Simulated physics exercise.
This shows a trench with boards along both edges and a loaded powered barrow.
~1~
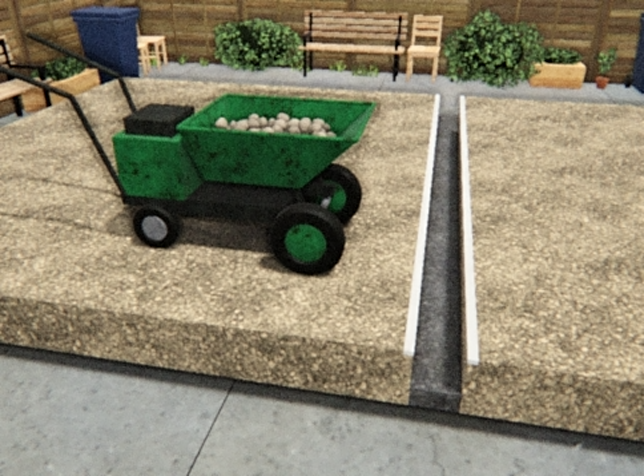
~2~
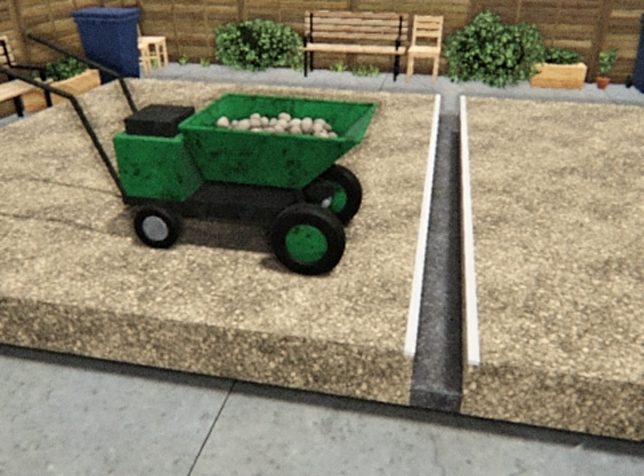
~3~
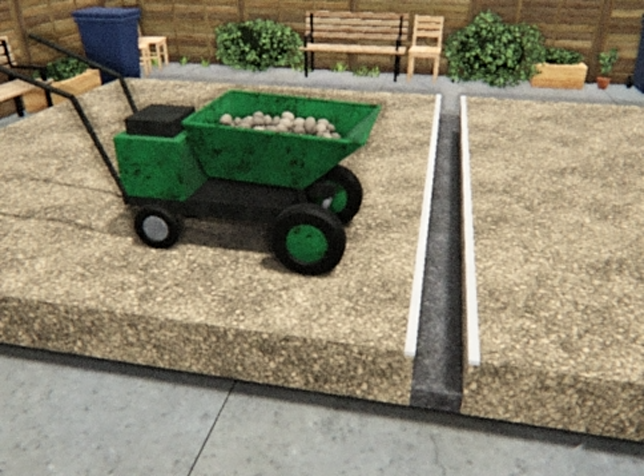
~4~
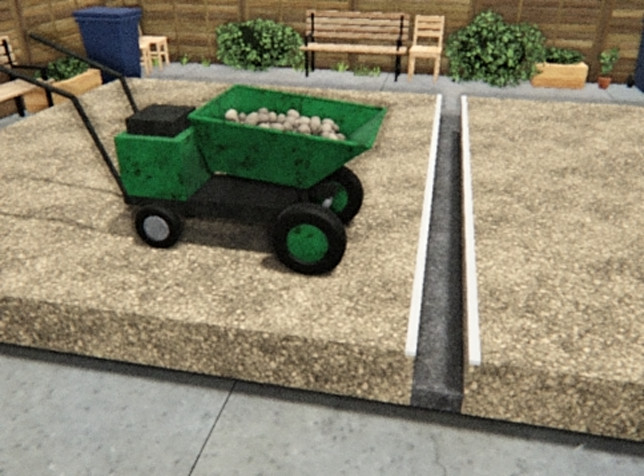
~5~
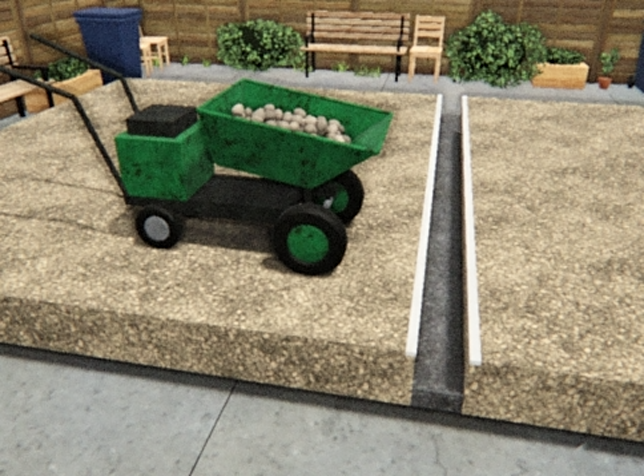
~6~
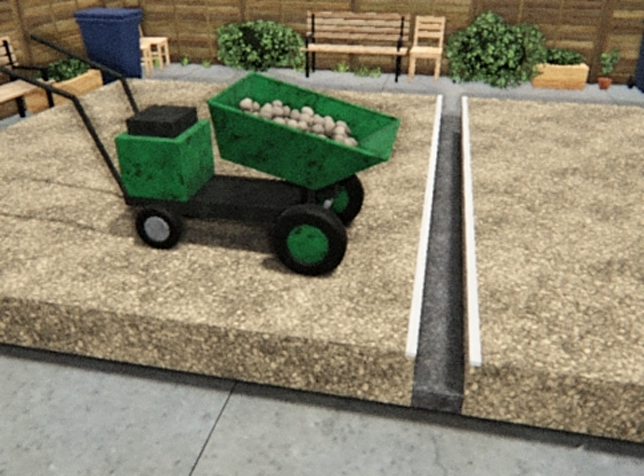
In a fenced yard with benches and shrubs, a green powered barrow loaded with rounded stones stands on gravelly ground left of a narrow, board-edged trench; its skip starts level, then gradually tilts forward to the right, its rear rising.
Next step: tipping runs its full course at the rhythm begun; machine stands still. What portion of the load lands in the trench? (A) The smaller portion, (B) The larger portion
The larger portion.
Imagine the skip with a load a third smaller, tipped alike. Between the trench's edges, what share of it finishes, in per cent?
It comes to some 90 per cent.
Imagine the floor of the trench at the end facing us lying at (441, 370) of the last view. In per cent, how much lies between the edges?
The share would be close to 60 percent.
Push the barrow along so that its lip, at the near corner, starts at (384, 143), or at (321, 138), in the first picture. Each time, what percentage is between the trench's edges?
It works out to 30 per cent in the first case and 70 per cent in the second.
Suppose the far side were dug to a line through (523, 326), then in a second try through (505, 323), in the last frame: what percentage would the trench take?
The first try comes out at 100 percent and the second at 100 percent.
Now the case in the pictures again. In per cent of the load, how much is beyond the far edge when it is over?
It works out to close to 20 per cent.
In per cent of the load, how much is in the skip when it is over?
Some 0 in a hundred.
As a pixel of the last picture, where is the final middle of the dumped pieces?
The centre comes to rest near (450, 272).
Soon, skip tipped steeply; all in the skip.
A while on, skip tipped steeply; most in the skip; a small part in or heaped over the trench.
Towards the end, skip tipped right over; a small part in the skip; most in or heaped over the trench; about a quarter beyond it.
Finally, skip tipped right over; a stray few short of the trench; most in or heaped over the trench; about a quarter beyond it.
